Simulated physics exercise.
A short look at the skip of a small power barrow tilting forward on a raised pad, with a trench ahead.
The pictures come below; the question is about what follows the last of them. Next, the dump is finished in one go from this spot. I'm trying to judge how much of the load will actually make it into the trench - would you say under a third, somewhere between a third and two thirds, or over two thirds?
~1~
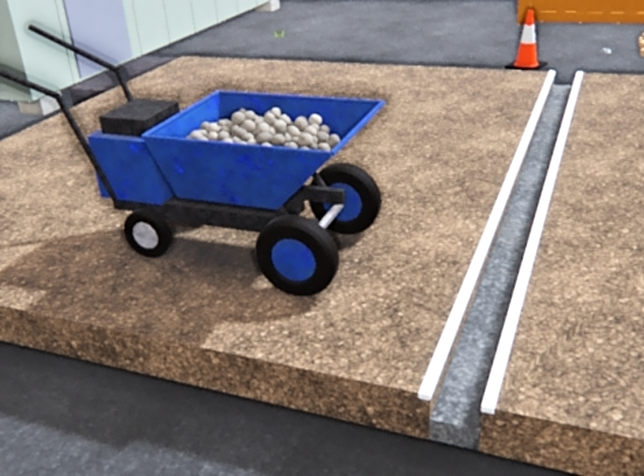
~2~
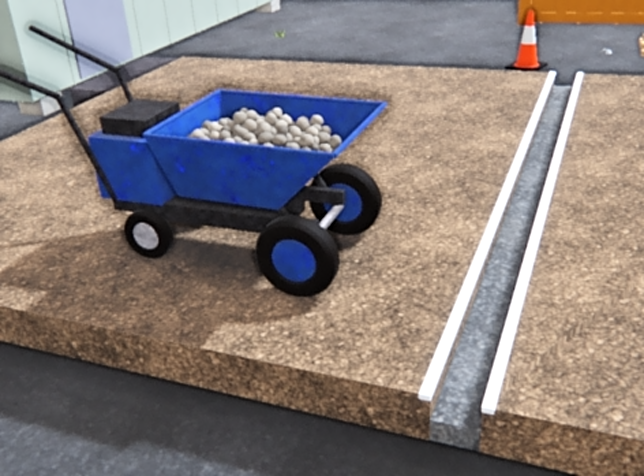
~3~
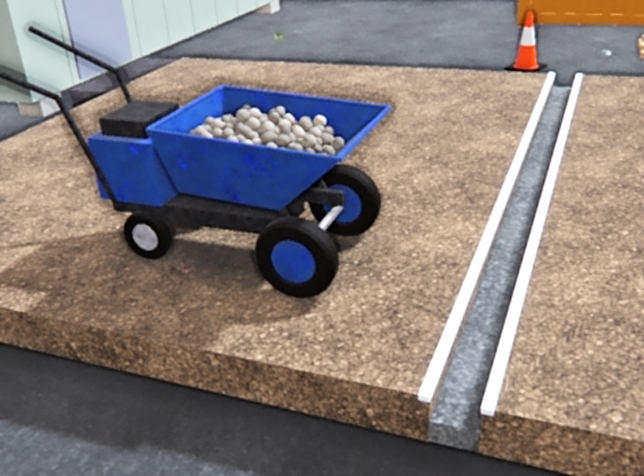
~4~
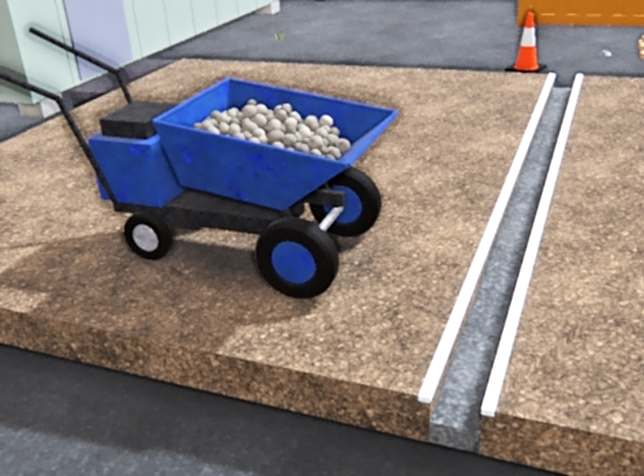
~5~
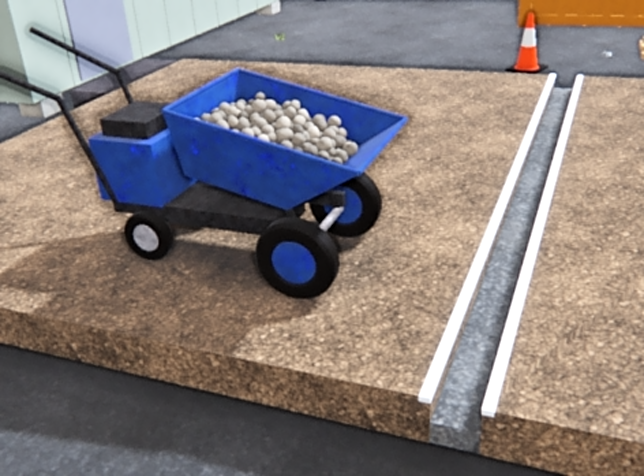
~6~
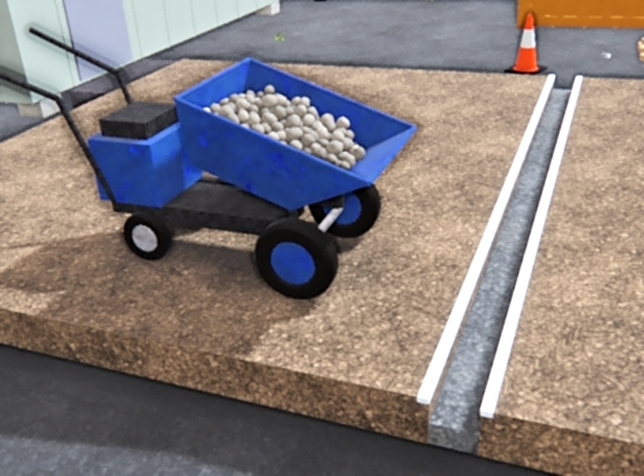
Ends up a third to two thirds.
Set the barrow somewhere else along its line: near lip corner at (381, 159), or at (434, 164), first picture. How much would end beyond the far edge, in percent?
About 50 percent at the first place and about 80 percent at the second.
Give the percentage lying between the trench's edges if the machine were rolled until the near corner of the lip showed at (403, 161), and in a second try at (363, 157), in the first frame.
20 per cent, then 50 per cent.
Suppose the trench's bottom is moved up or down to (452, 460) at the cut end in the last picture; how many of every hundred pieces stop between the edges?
It lands somewhere near 60 percent.
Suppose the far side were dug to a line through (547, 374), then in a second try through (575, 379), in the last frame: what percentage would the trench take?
First case 70 %, second case 70 %.
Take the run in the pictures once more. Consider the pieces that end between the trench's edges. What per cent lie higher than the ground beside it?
35 per cent, near enough.
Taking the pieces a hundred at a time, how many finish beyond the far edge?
About 20 %.
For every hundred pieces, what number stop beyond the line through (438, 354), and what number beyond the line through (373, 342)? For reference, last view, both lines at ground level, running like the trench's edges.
About 70 and 80 %.
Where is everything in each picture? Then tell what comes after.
Lip of the skip near (332, 154), level; top of the load near (239, 135), river pebbles; first edge of the trench near (442, 350); far edge near (501, 361), the trench under half as wide as the skip, and about half as deep as wide, in the first picture.
Lip of the skip near (334, 156), level; top of the load near (238, 130), in the second picture.
Lip of the skip near (339, 160), tipped barely; top of the load near (241, 128), in the third picture.
Lip of the skip near (348, 166), tipped a little; top of the load near (241, 136), in the fourth picture.
Lip of the skip near (358, 173), tipped a little; top of the load near (243, 118), in the fifth picture.
Lip of the skip near (369, 184), tipped clearly; top of the load near (242, 118); first edge of the trench near (441, 354); far edge near (500, 365), in the sixth picture.
Shortly afterwards, skip tipped steeply; the whole lot in the skip.
Next, skip tipped right over; near two thirds in the skip; a little short of the trench; a little in or heaped over the trench; only a few falling.
Some moments later, skip tipped right over; near a quarter in the skip; near a quarter short of the trench; near half in or heaped over the trench; near a quarter beyond it.
In the end, skip tipped right over; near a quarter in the skip; near a quarter short of the trench; near half in or heaped over the trench; near a quarter beyond it.
